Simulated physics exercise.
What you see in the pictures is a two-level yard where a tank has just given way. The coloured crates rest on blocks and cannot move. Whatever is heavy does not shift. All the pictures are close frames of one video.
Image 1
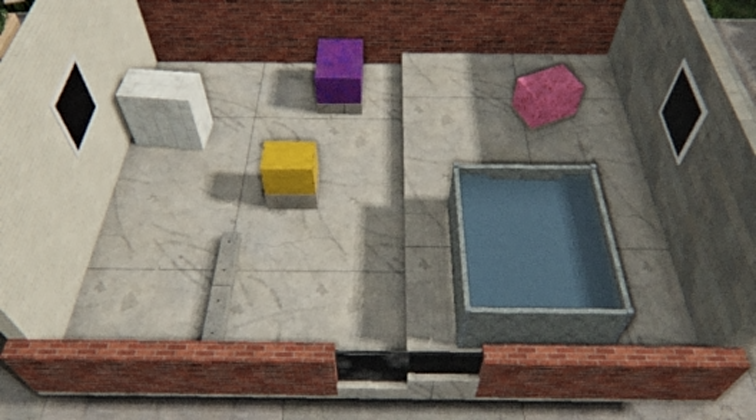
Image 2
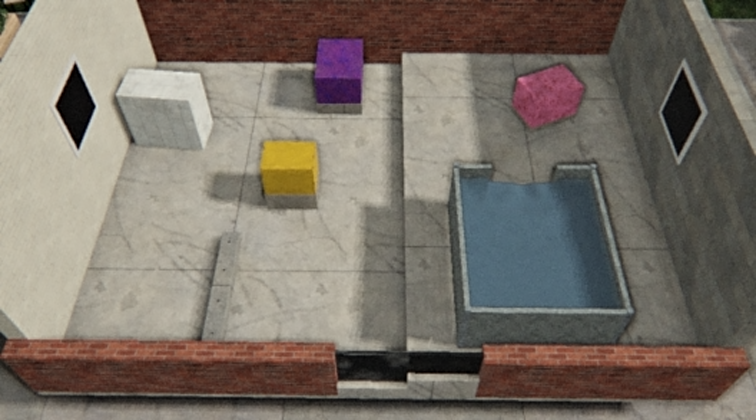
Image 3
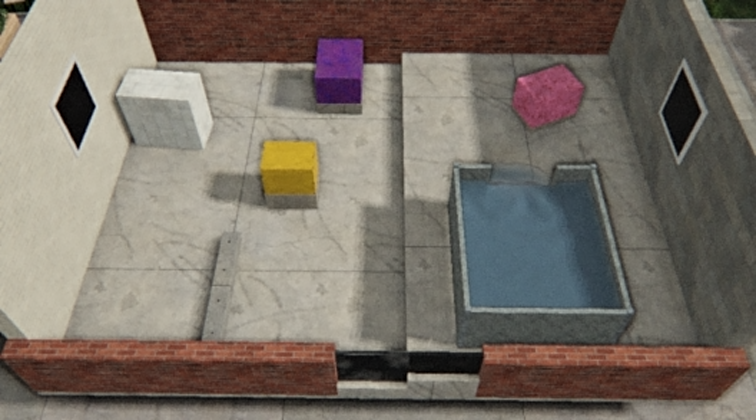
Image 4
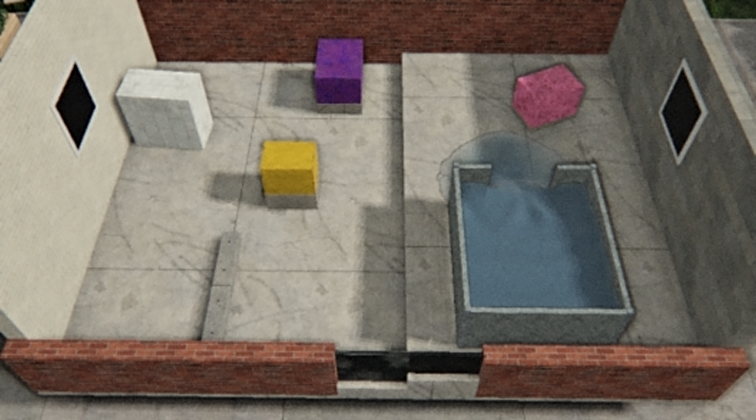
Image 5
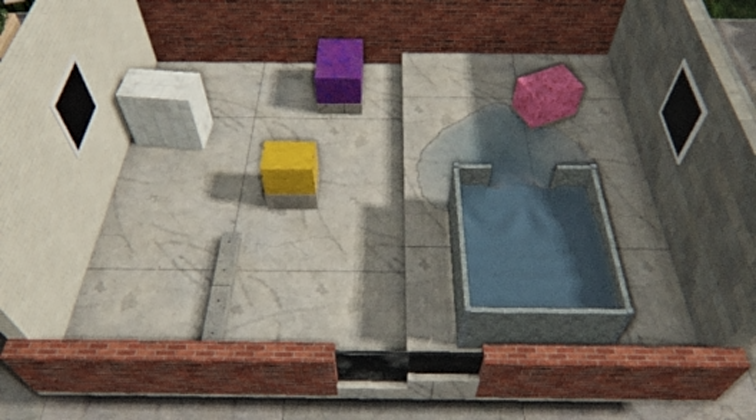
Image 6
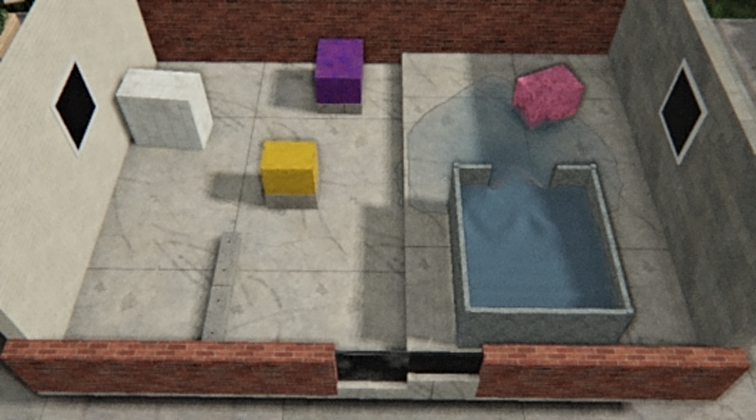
In a walled, two-level concrete yard with white, purple, yellow and pink blocks, a gap opens in the far side of a water-filled tank, and water pours out and spreads across the floor toward the back wall.
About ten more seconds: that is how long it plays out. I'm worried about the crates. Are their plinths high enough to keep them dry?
One by one: The yellow crate stays above the water; the pink crate is not above the water; the purple crate is not above the water.
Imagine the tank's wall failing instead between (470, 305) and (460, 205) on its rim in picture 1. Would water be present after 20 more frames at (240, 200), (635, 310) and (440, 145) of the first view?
So it's liquid at the first, nothing at the second and nothing at the third.
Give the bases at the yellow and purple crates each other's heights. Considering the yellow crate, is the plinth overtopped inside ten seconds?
Well, the yellow one stays untouched then.
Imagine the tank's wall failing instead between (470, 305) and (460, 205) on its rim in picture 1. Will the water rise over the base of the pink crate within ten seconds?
Result: Pink crate is not reached.
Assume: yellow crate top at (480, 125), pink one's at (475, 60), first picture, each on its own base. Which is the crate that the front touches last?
I'd say the crate marked purple is last.
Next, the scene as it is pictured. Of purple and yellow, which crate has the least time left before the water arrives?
It's the crate marked purple here.
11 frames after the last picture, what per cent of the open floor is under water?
My estimate is near 35 per cent.
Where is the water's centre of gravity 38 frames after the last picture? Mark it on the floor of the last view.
About (435, 155) in the last view.
A moment on, water covers 25 % of the floor; the yellow crate not reached, the pink crate water round its plinth, the purple crate water round its plinth.
Next, water covers 35 % of the floor; the yellow crate water round its plinth, the pink crate water round its plinth, the purple crate water round its plinth.
Then, water covers 50 % of the floor; the yellow crate water round its plinth, the pink crate water round its plinth, the purple crate water round its plinth.
Later, water covers 75 % of the floor; the yellow crate water round its plinth, the pink crate water round its plinth, the purple crate water round its plinth.
In the end, water covers 95 % of the floor; the yellow crate stayed above the water, the pink crate was topped, the purple crate was topped.
